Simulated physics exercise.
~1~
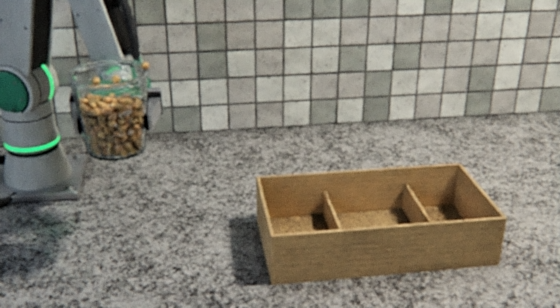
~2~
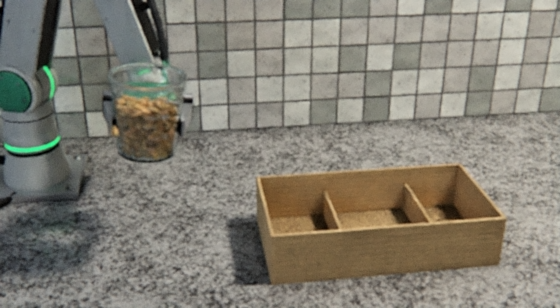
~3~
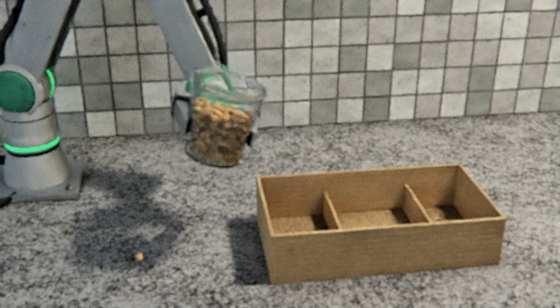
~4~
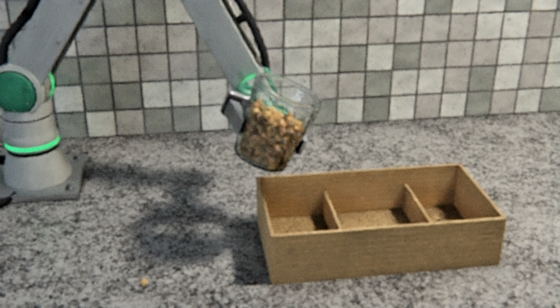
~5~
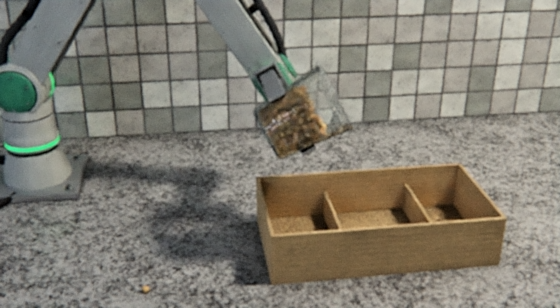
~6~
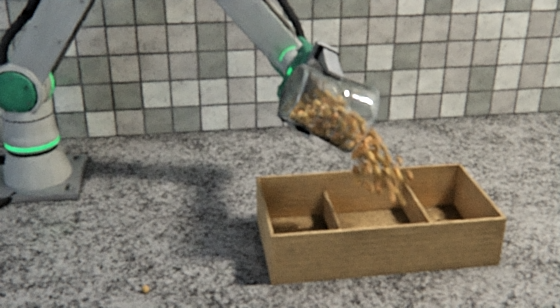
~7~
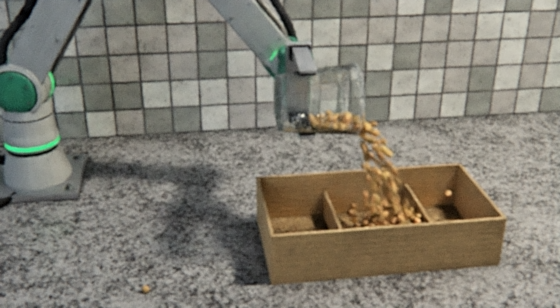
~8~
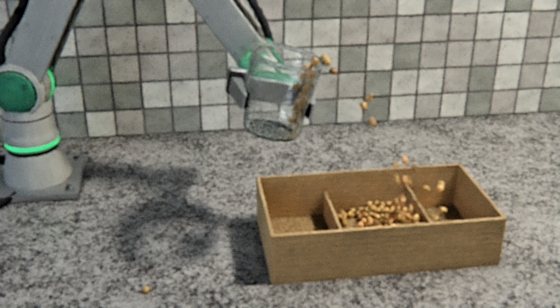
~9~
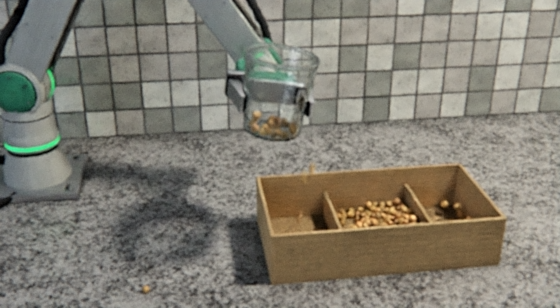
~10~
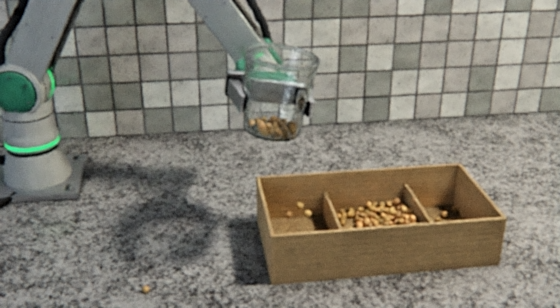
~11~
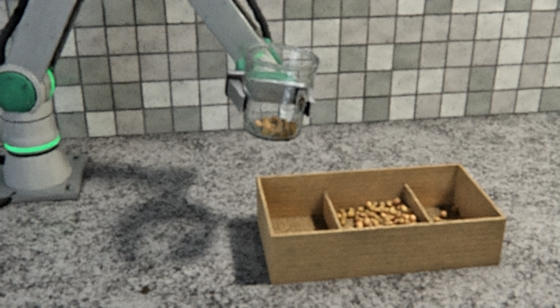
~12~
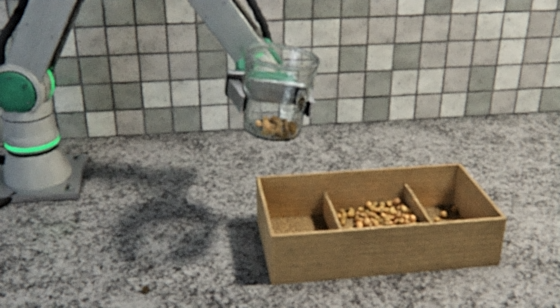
A robot arm carried a clear tumbler of chickpeas to the right, dropping one on the counter, then tipped it over a wooden box and swung back nearly upright, leaving most in the middle section, a few beside it, and some in the tumbler.
